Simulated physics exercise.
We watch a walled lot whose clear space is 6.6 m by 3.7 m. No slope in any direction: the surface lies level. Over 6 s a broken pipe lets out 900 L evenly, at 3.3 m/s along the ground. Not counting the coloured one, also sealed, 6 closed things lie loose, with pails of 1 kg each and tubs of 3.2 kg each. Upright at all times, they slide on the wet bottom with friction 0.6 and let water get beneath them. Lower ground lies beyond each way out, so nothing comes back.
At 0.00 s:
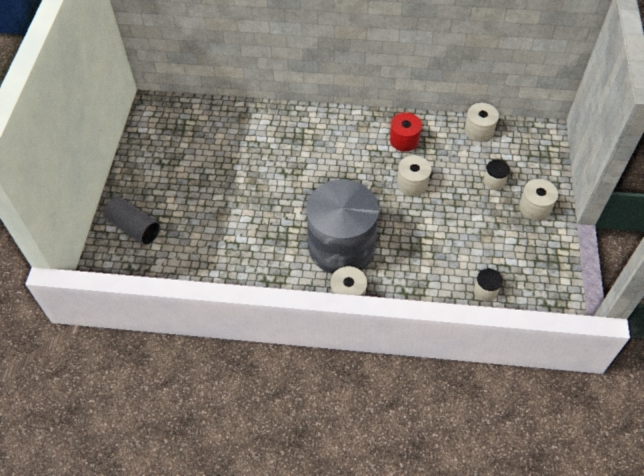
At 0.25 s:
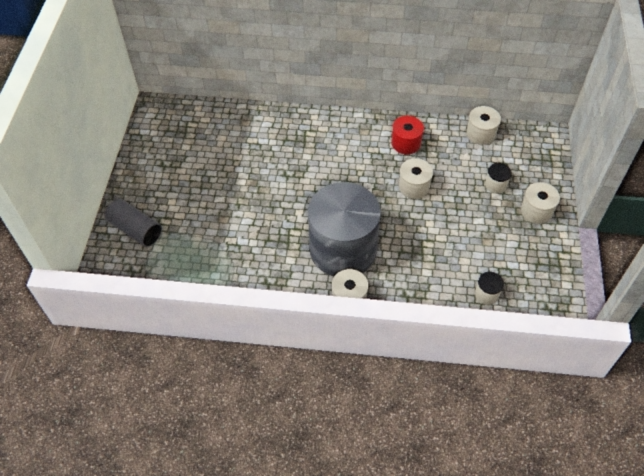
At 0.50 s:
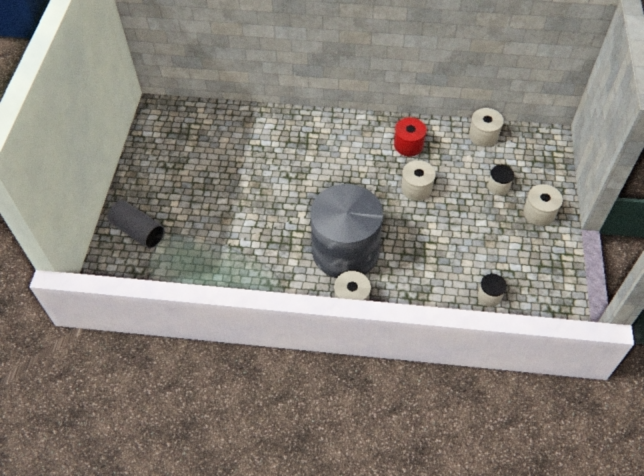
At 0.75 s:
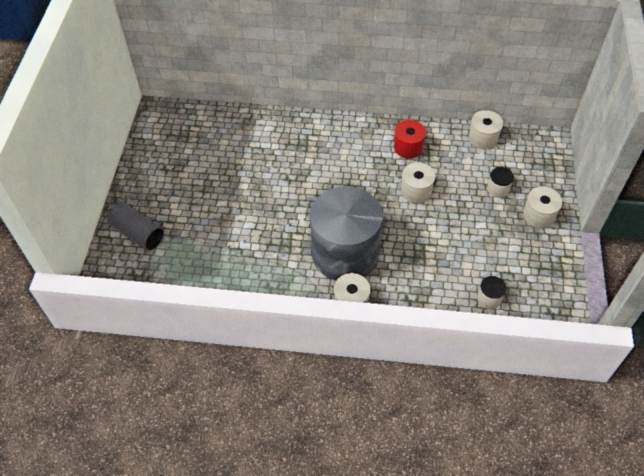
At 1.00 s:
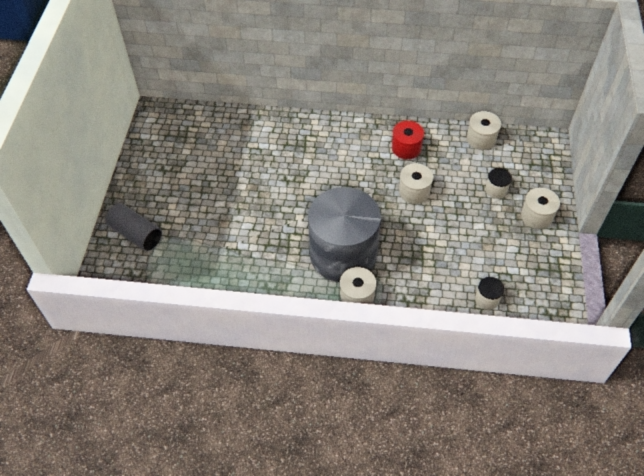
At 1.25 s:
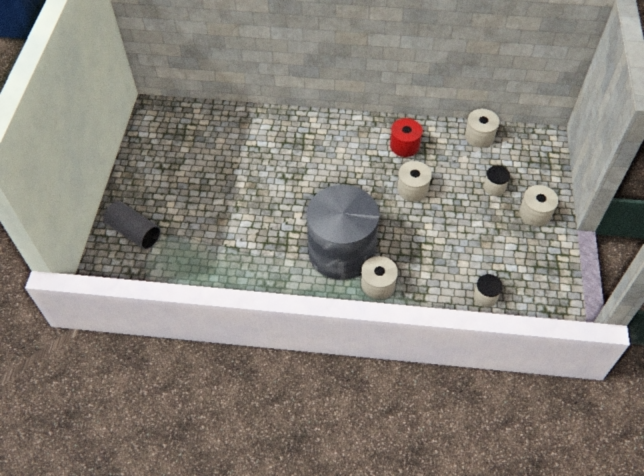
A walled paved yard with a broken pipe leaking water across the floor, one pale tub shifting slightly right beside a grey cylinder.
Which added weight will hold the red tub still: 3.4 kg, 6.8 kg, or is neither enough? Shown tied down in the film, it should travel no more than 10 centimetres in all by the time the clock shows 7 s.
Going by the flood, the smaller mass keeps it.
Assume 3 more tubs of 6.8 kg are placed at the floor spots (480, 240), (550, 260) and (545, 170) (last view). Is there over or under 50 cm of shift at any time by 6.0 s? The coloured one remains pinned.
In sequence: Falls below it / exceeds it / falls below it.
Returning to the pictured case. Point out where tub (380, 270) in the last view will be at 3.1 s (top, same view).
Around (500, 198).
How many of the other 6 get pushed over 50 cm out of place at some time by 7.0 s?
Result: 4.
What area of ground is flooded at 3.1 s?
Some 8.5 m2 of it.
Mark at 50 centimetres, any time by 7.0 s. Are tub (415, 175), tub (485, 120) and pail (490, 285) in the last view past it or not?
Within the mark, within the mark, beyond the mark.
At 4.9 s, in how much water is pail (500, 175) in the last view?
1 cm.
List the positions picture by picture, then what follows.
The red tub at (406, 124), on the bottom; water covers 0.0 m2; 0 of 7 have shifted, in the first frame.
The red tub at (408, 127) rests on the ground; water covers 0.9 m2; 0 of 7 have shifted, in the second frame.
The red tub at (411, 129), on the bottom; 1.5 m2 under water; 0 of 7 have shifted, in the third frame.
The red tub at (410, 131), on the bottom; water covers 1.9 m2; 0 of 7 have shifted, in the fourth frame.
The red tub at (409, 132) rests on the ground; 2.4 m2 under water; 1 of 7 have shifted, in the fifth frame.
The red tub at (407, 130), on the bottom; water covers 3.1 m2; 1 of 7 have shifted, in the sixth frame.
After 1.8 s the red tub would be 0 cm from its start with 3.4 kg and 0 cm from its start with 6.8 kg; 0 cm of water round it then.
After 3.1 s the red tub would be 0 cm from its start with 3.4 kg and 0 cm from its start with 6.8 kg; 0 cm of water round it then.
After 4.9 s the red tub would be 0 cm from its start with 3.4 kg and 0 cm from its start with 6.8 kg; 0 cm of water round it then.
After 7.0 s the red tub would be 0 cm from its start with 3.4 kg and 0 cm from its start with 6.8 kg; 0 cm of water round it then.
